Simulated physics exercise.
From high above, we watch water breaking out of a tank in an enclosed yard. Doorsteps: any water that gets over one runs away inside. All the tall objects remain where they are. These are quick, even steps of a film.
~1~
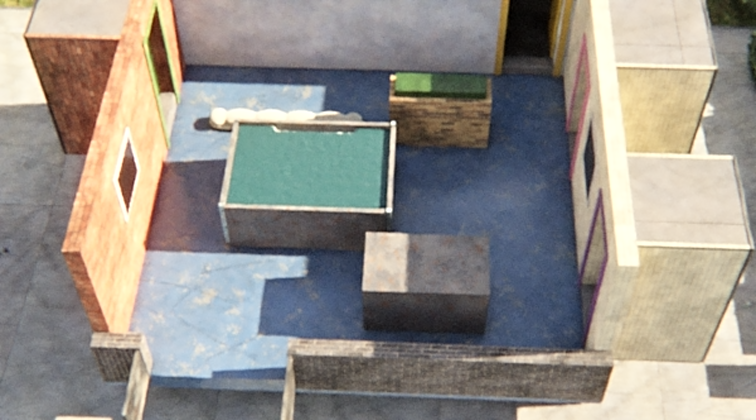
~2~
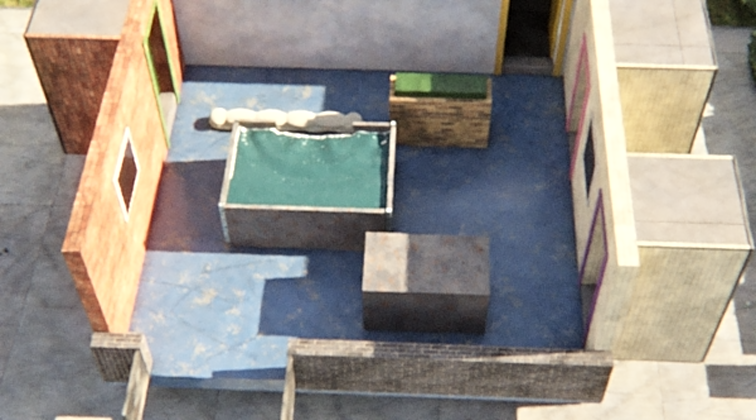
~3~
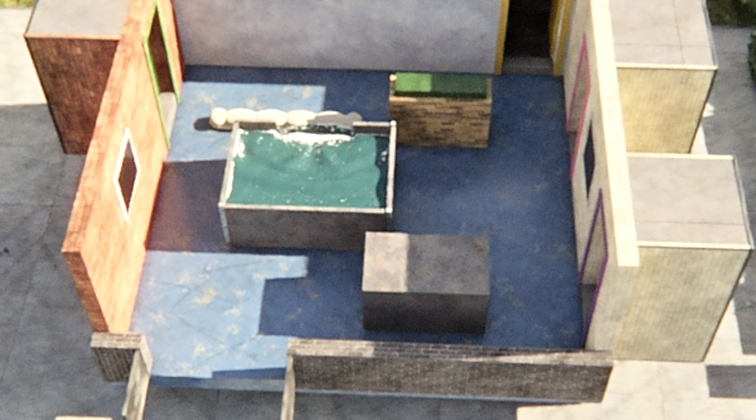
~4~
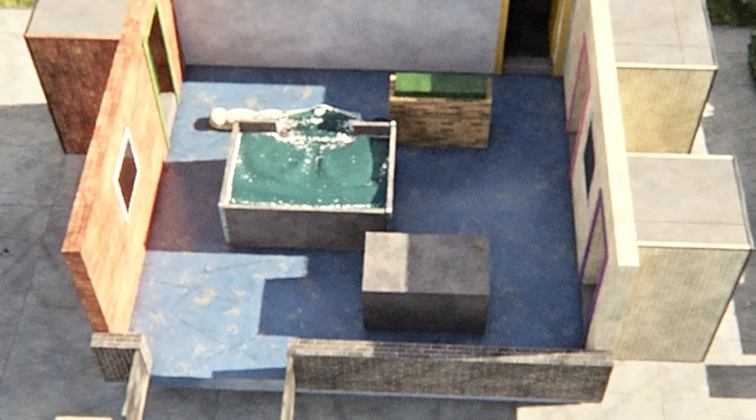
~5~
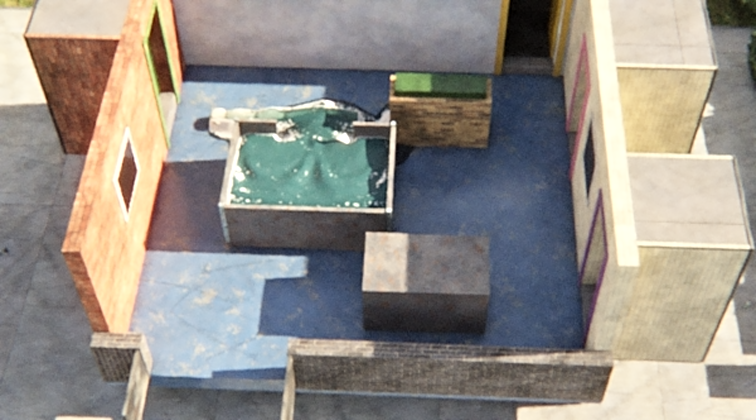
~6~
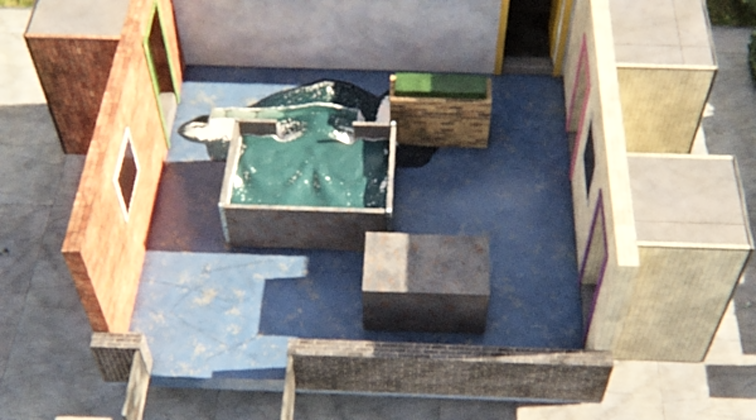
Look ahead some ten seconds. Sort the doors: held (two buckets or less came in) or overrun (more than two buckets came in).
Sorted: Yellow door held, green door held, pink door overrun, purple door held.
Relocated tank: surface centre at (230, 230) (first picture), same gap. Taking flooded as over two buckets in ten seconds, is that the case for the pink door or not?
Result for pink: It tops the limit.
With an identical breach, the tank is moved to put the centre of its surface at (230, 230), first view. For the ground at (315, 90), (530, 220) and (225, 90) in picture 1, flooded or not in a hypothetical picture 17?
First spot swamped, second bare, third swamped.
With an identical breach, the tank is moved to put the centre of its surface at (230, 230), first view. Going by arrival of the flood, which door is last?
The door marked purple comes last.
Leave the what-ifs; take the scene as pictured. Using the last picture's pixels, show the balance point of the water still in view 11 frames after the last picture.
Somewhere near (313, 160).
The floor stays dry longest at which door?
My answer: The one in purple.
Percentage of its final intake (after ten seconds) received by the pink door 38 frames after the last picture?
I'd put it at 65 percent.
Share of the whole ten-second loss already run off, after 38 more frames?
I'd say about 50 per cent.
A moment on, water covers 30 % of the floor; the yellow door not reached, the green door under two buckets in, the pink door not reached, the purple door not reached.
Next, water covers 50 % of the floor; the yellow door wet at the sill, nothing in, the green door under two buckets in, the pink door wet at the sill, nothing in, the purple door not reached.
Then, water covers 70 % of the floor; the yellow door wet at the sill, nothing in, the green door under two buckets in, the pink door under two buckets in, the purple door not reached.
Later, water covers 80 % of the floor; the yellow door wet at the sill, nothing in, the green door under two buckets in, the pink door over two buckets in, the purple door wet at the sill, nothing in.
In the end, water covers 95 % of the floor; the yellow door wet at the sill, nothing in, the green door under two buckets in, the pink door far over two buckets in, the purple door wet at the sill, nothing in.
